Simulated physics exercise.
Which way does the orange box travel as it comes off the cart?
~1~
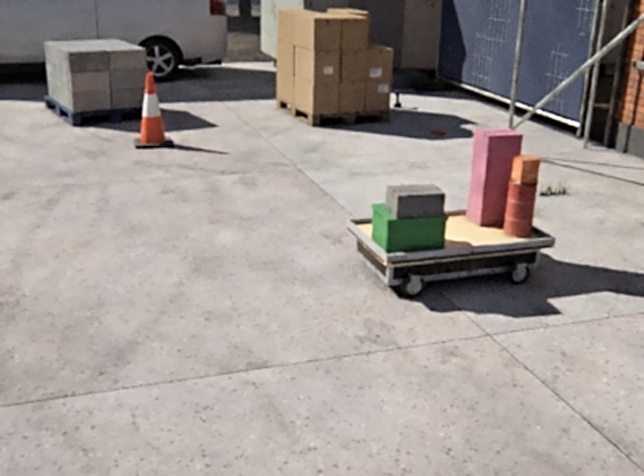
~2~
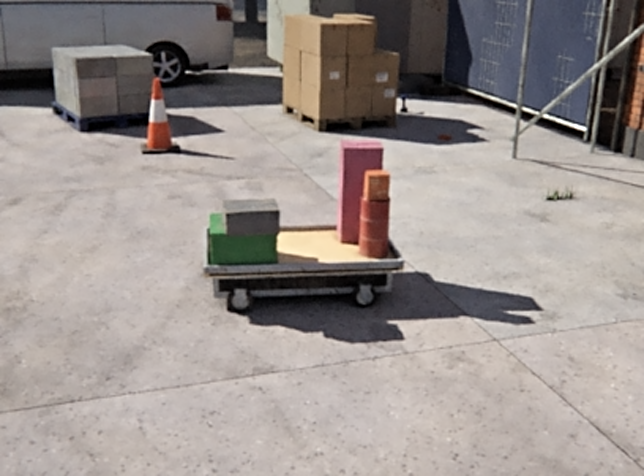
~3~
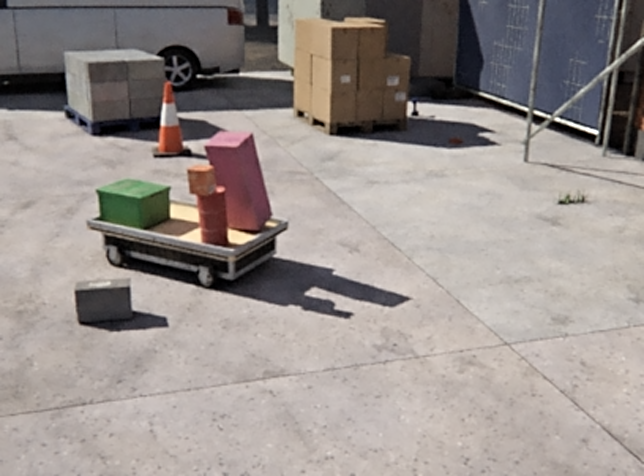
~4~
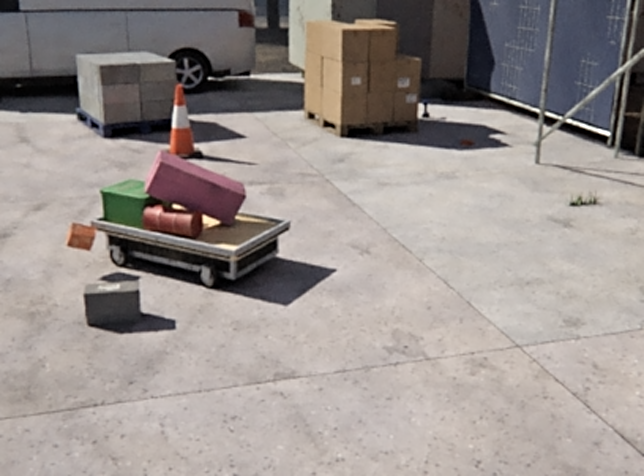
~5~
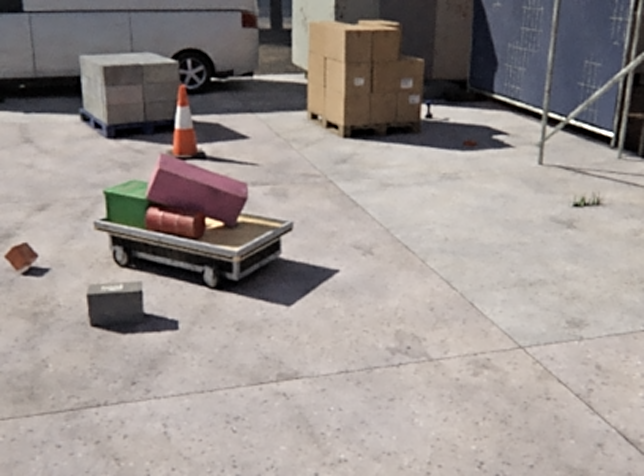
The orange box moves to the left, ending on the paving to the left of the cart.
